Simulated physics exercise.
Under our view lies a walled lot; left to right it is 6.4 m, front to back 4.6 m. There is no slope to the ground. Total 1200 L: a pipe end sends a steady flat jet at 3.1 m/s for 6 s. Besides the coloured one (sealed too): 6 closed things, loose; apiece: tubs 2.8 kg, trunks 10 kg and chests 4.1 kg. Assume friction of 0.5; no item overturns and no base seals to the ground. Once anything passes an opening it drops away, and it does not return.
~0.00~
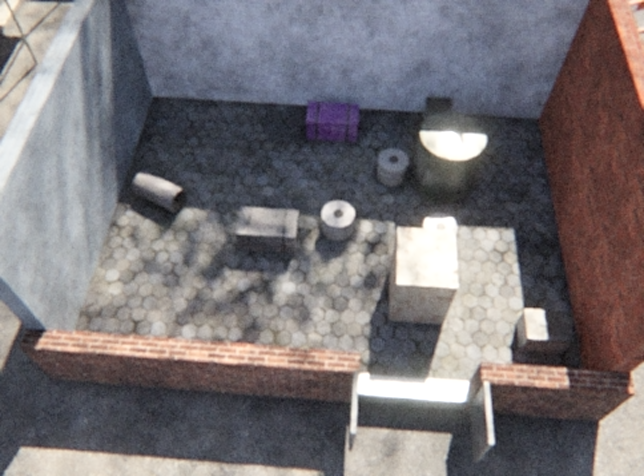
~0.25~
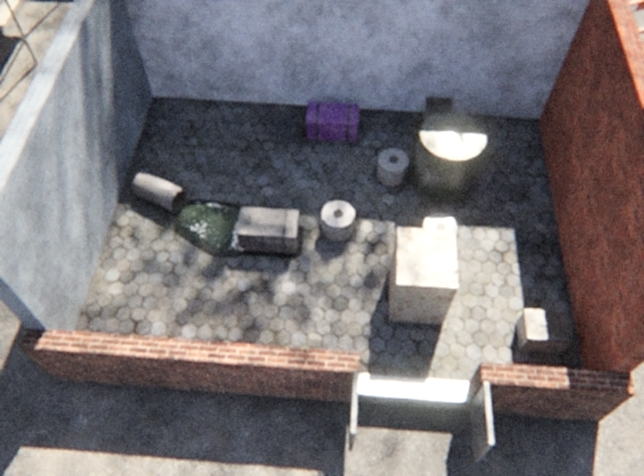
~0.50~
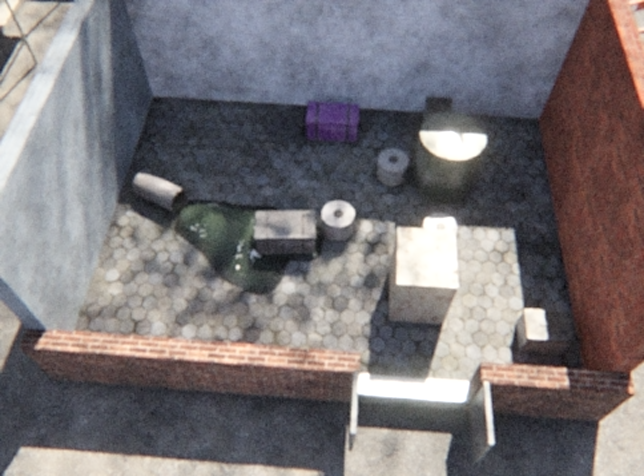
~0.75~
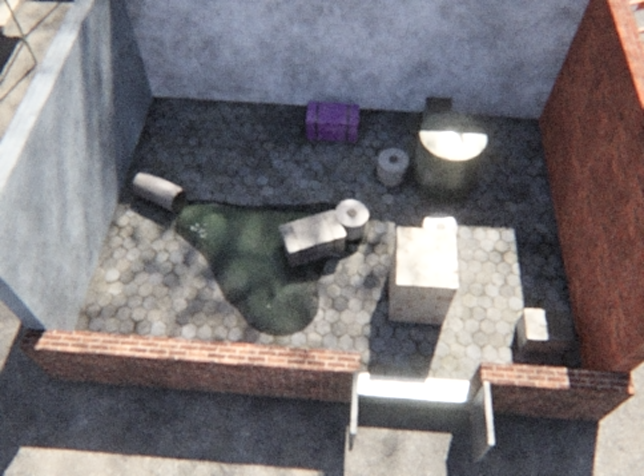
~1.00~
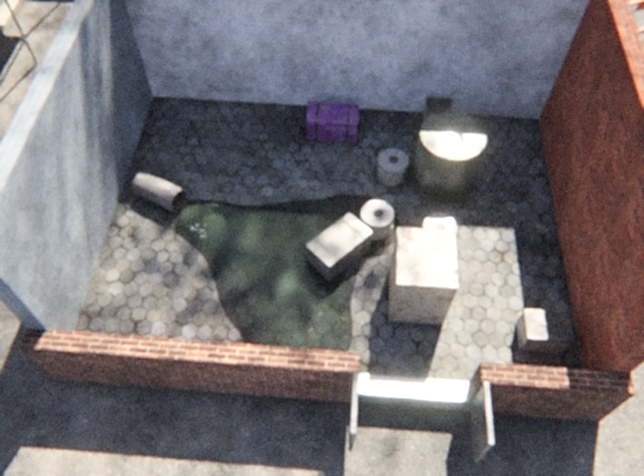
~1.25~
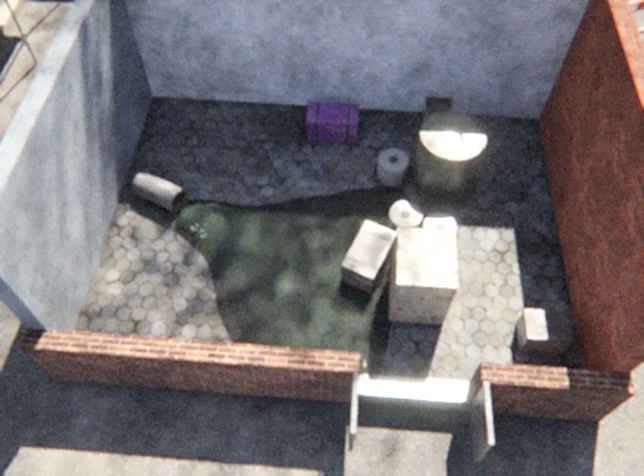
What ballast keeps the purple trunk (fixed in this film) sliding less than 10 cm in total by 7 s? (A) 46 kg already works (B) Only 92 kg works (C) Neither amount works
The answer is A.
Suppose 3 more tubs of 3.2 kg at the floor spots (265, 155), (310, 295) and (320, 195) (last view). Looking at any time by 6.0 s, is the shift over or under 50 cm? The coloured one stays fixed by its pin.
First stays within it, then exceeds it, then stays within it.
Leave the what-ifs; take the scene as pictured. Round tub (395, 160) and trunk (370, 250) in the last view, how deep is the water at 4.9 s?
Depths: Near 2 cm, then near 8 cm.
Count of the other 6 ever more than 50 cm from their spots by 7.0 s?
The total is 4.
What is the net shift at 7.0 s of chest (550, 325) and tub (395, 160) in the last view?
In turn they sit 120 cm and 0 cm away.
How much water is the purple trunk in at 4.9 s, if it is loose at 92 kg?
About 0 cm.
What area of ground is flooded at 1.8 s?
Roughly 9.0 m2 of it is wet.
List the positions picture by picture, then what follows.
In the first frame, the purple trunk at (333, 113), on the bottom; water covers 0.0 m2; 0 of 7 have shifted.
In the second frame, the purple trunk at (333, 113) rests on the ground; 0.8 m2 under water; 0 of 7 have shifted.
In the third frame, the purple trunk at (333, 113) rests on the ground; 1.7 m2 under water; 1 of 7 have shifted.
In the fourth frame, the purple trunk at (333, 113) rests on the ground; 3.1 m2 under water; 2 of 7 have shifted.
In the fifth frame, the purple trunk at (333, 113) rests on the ground; 5.0 m2 under water; 2 of 7 have shifted.
In the sixth frame, the purple trunk at (333, 113) rests on the ground; 6.6 m2 under water; 2 of 7 have shifted.
After 1.8 s the purple trunk would be 0 cm from its start with 46 kg and 0 cm from its start with 92 kg; 0 cm of water round it then.
After 3.1 s the purple trunk would be 0 cm from its start with 46 kg and 0 cm from its start with 92 kg; 0 cm of water round it then.
After 4.9 s the purple trunk would be 0 cm from its start with 46 kg and 0 cm from its start with 92 kg; 0 cm of water round it then.
After 7.0 s the purple trunk would be 0 cm from its start with 46 kg and 0 cm from its start with 92 kg; 0 cm of water round it then.
